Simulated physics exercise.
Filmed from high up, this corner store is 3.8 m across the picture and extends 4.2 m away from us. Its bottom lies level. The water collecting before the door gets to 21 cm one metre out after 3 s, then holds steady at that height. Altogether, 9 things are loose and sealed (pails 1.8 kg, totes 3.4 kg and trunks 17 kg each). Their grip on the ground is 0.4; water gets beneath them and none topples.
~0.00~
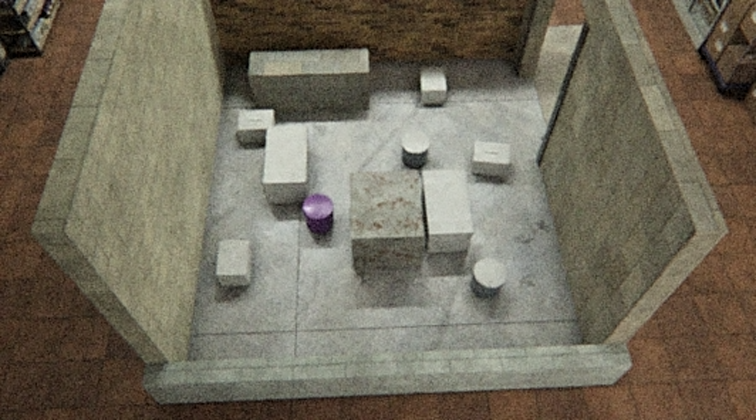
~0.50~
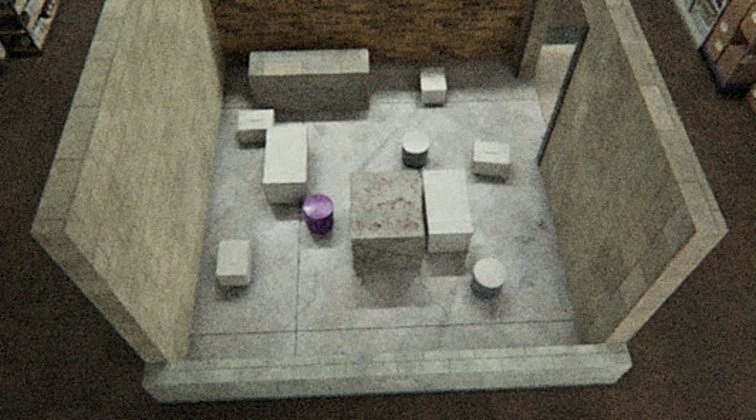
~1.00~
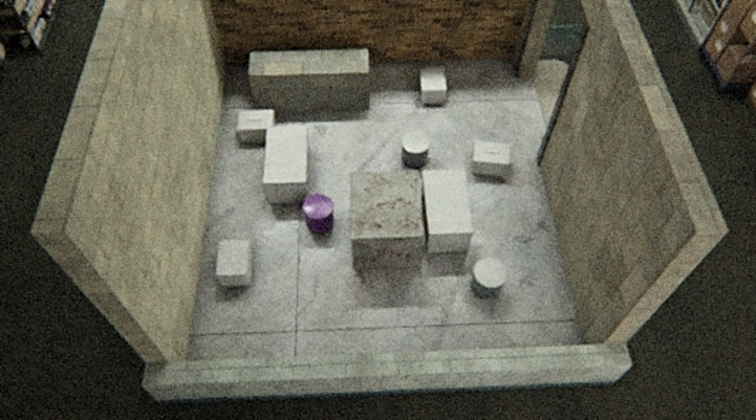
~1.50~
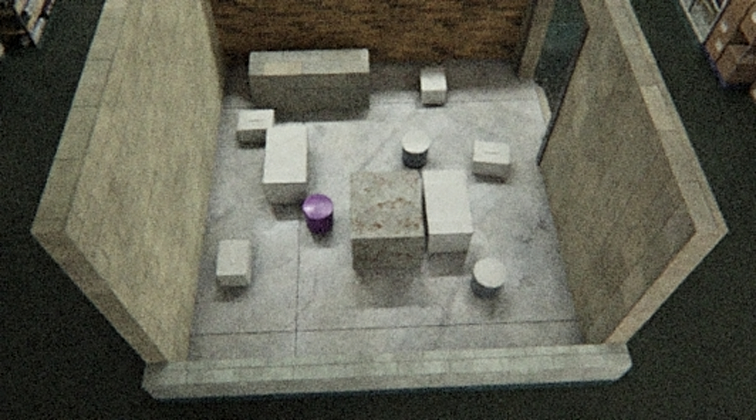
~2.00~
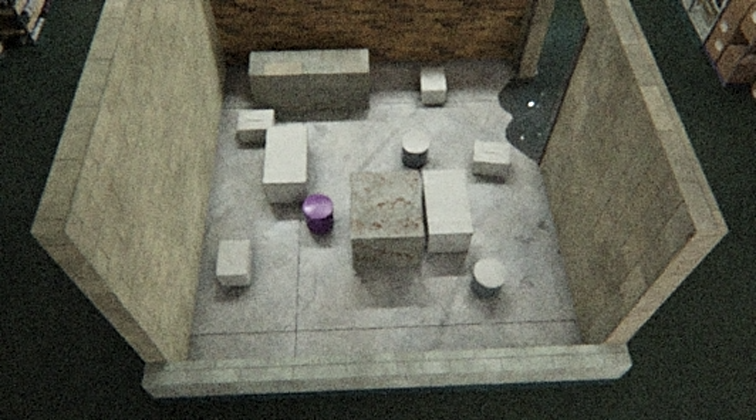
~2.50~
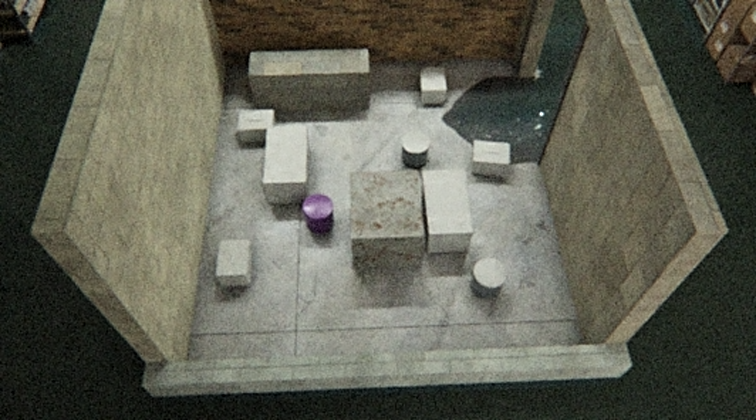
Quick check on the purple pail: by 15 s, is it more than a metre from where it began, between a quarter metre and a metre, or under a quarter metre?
A long trip.
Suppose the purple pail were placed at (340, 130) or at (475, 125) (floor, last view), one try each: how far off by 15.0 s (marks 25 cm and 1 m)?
First try: It covers a big distance; second try: It covers a big distance.
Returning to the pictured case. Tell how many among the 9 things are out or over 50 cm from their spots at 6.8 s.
I make it 6.
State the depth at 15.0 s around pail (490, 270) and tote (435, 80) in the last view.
Depths: Near 14 cm, then near 21 cm.
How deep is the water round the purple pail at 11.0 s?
About 9 cm.
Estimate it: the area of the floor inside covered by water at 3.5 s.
About 4.0 m2.
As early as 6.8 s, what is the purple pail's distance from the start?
It has shifted about 50 cm.
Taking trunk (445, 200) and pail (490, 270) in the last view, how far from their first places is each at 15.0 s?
Shifts: 30 cm / 250 cm.
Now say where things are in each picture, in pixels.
The first picture shows the purple pail at (318, 206), on the bottom; water covers 0.0 m2; 0 of 9 have shifted.
The second picture shows the purple pail at (318, 206), on the bottom; 0.0 m2 under water; 0 of 9 have shifted.
The third picture shows the purple pail at (318, 206) rests on the ground; 0.0 m2 under water; 0 of 9 have shifted.
The fourth picture shows the purple pail at (318, 206) rests on the ground; 0.0 m2 under water; 0 of 9 have shifted.
The fifth picture shows the purple pail at (318, 206) rests on the ground; 0.2 m2 under water; 0 of 9 have shifted.
The sixth picture shows the purple pail at (318, 206) rests on the ground; 1.0 m2 under water; 0 of 9 have shifted.
After 3.5 s the purple pail is near (318, 206), 0.0 m from its start, aground; 0 afloat.
After 6.8 s the purple pail is near (320, 251), 0.5 m from its start, aground; 4 afloat.
After 11.0 s the purple pail is near (408, 273), 1.2 m from its start, afloat; 9 afloat.
After 15.0 s the purple pail is near (442, 234), 1.3 m from its start, afloat; 9 afloat.
